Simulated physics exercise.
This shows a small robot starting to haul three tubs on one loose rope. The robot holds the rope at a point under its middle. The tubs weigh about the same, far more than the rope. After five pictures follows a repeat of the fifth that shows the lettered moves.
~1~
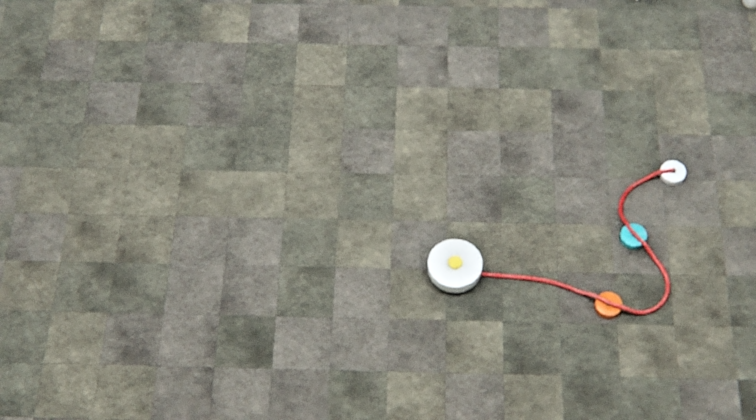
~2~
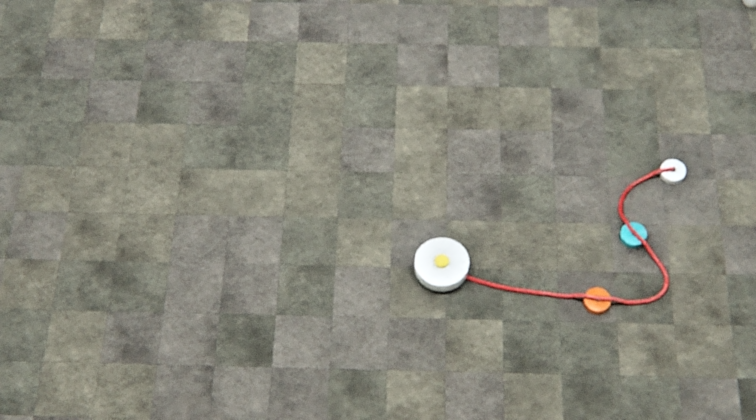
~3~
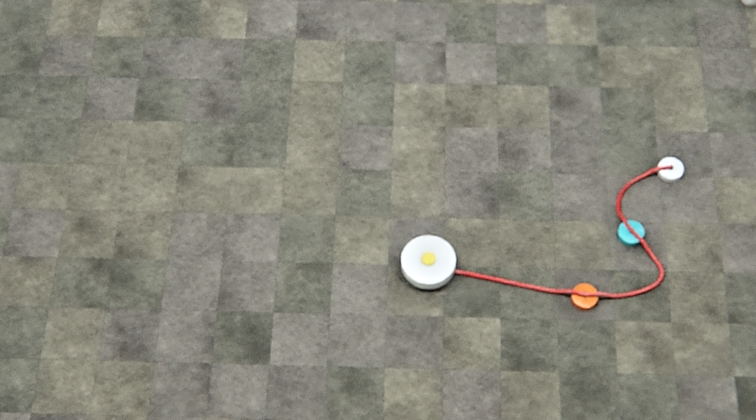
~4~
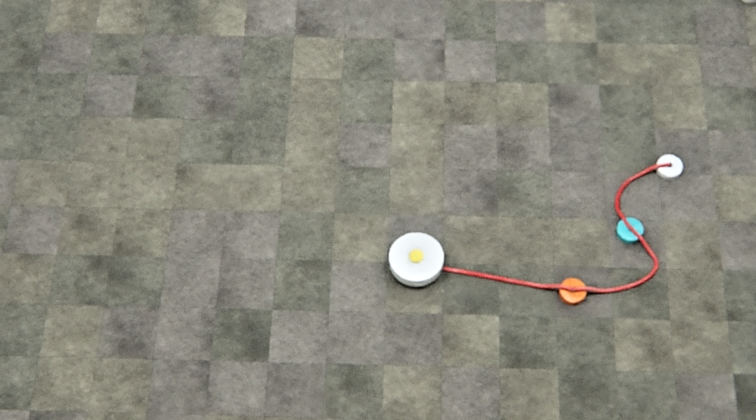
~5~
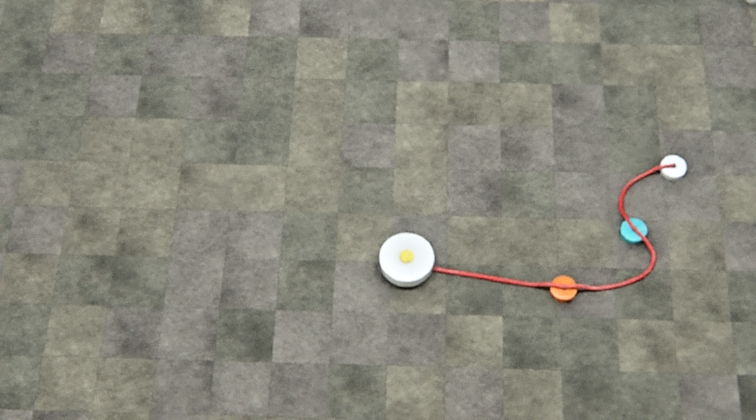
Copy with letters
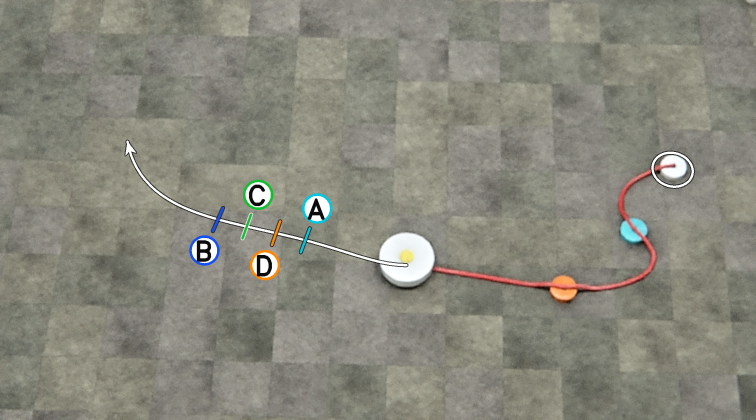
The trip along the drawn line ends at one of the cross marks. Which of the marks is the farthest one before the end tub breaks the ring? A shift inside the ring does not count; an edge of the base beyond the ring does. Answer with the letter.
As far as tick A.
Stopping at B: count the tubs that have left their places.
By then, three.
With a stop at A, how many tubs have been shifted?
By then, two.
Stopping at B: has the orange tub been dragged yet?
Yes.
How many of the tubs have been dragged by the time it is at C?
Three.
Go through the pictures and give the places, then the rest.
In the first picture, white tub (673, 172); turquoise tub (633, 236); orange tub (609, 305).
In the second picture, robot (442, 265); orange tub (597, 300); turquoise tub (633, 235).
In the third picture, robot (428, 263); orange tub (585, 296); turquoise tub (631, 233).
In the fourth picture, robot (416, 260); orange tub (573, 291); turquoise tub (630, 230).
In the fifth picture, robot (407, 261); orange tub (564, 289); turquoise tub (634, 231); white tub (673, 167).
On the marked copy, A at (305, 240); B at (218, 219); C at (247, 227); D at (276, 233); the ring at (673, 170); the route from (407, 265) via (238, 225) to (127, 141).
With A. Early on, robot (369, 255); white tub (673, 167); turquoise tub (634, 231); orange tub (526, 281).
Further on, robot (334, 244); white tub (673, 167); turquoise tub (625, 233); orange tub (490, 266).
At the end, robot (305, 236); white tub (673, 168); turquoise tub (599, 233); orange tub (460, 252); the ringed tub at the far end is still in its ring.
As for the rest, B drags the last tub to (617, 194); C drags the last tub to (641, 186); D drags the last tub to (661, 177).
